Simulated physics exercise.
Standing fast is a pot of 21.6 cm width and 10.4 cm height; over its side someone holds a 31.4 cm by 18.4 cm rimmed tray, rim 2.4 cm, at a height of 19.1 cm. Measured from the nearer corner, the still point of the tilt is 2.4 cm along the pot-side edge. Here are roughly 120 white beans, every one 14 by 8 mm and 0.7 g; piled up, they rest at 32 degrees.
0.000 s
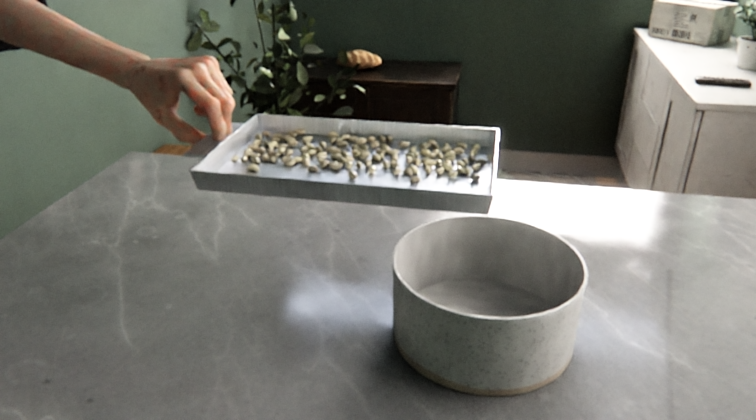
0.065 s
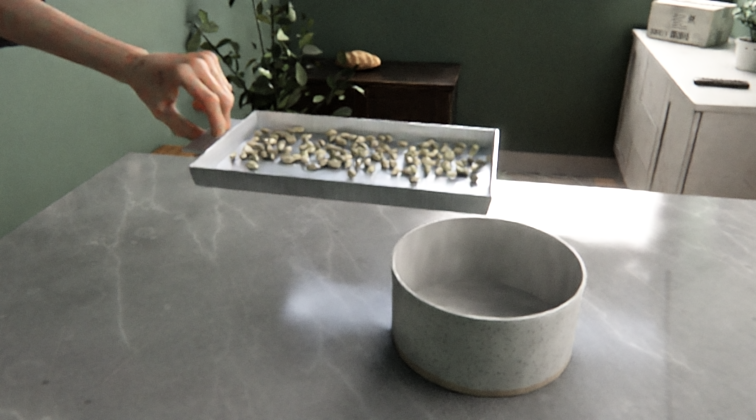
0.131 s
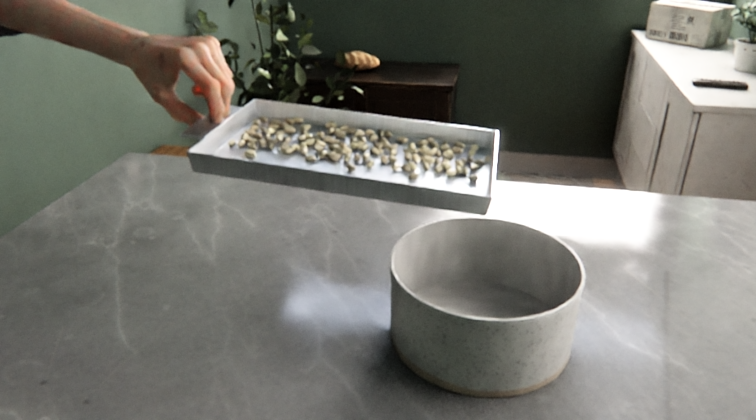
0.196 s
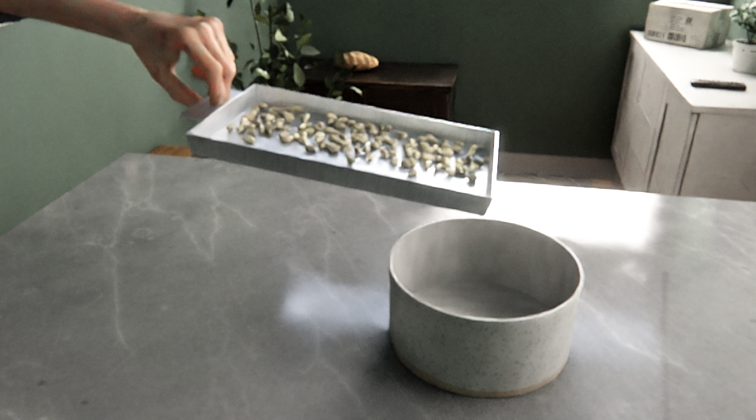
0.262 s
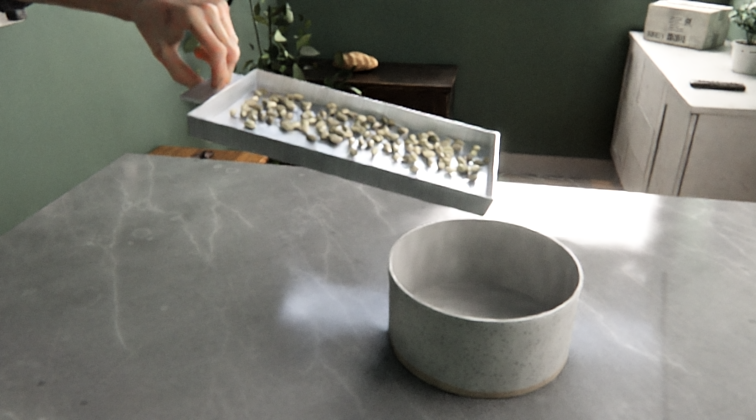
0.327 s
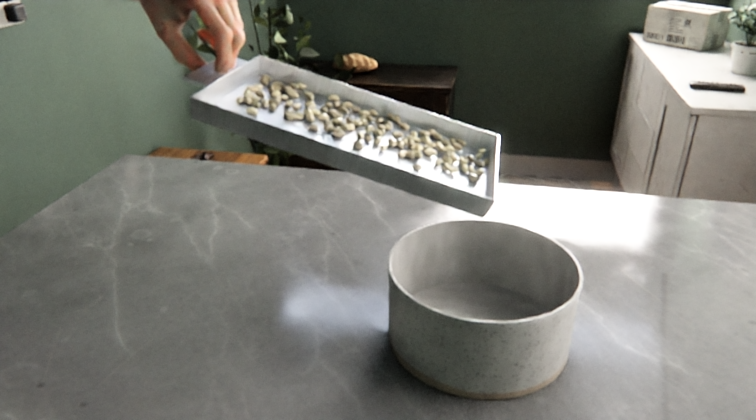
On a grey marbled table, a hand held a shallow white tray of small pale beans beside a round speckled pot, then steadily raised its left end so the tray sloped down to the right.
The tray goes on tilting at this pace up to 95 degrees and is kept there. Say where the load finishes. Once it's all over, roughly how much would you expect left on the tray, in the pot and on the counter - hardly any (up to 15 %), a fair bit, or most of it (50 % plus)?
I'd expect tray: Hardly any; pot: Most of it; counter: A fair bit.
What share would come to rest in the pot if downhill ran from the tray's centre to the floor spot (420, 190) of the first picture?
Something like 95 in a hundred.
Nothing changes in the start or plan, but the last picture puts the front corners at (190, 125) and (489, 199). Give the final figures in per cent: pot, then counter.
That works out as pot 90 and counter 5.
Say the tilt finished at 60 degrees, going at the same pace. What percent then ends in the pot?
It would be near 10 per cent.
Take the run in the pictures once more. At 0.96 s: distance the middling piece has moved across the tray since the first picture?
Displacement on the tray: Roughly 13 cm.
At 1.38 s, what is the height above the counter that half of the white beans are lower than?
Some 20 cm.
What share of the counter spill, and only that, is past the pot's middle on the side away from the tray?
90 %.
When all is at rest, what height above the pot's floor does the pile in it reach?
Height: Approx. 1.0 cm.
After 0.96 s, tilt 53 degrees; the tray holds 100 %, the pot 0 %.
Then, at 1.38 s, tilt 78 degrees; the tray holds 85 %, the pot 5 %.
After 1.89 s, tilt 95 degrees; the tray holds 30 %, the pot 35 %.
At rest (3.3 s), tray 0 %, pot 70 %, counter 30 %.
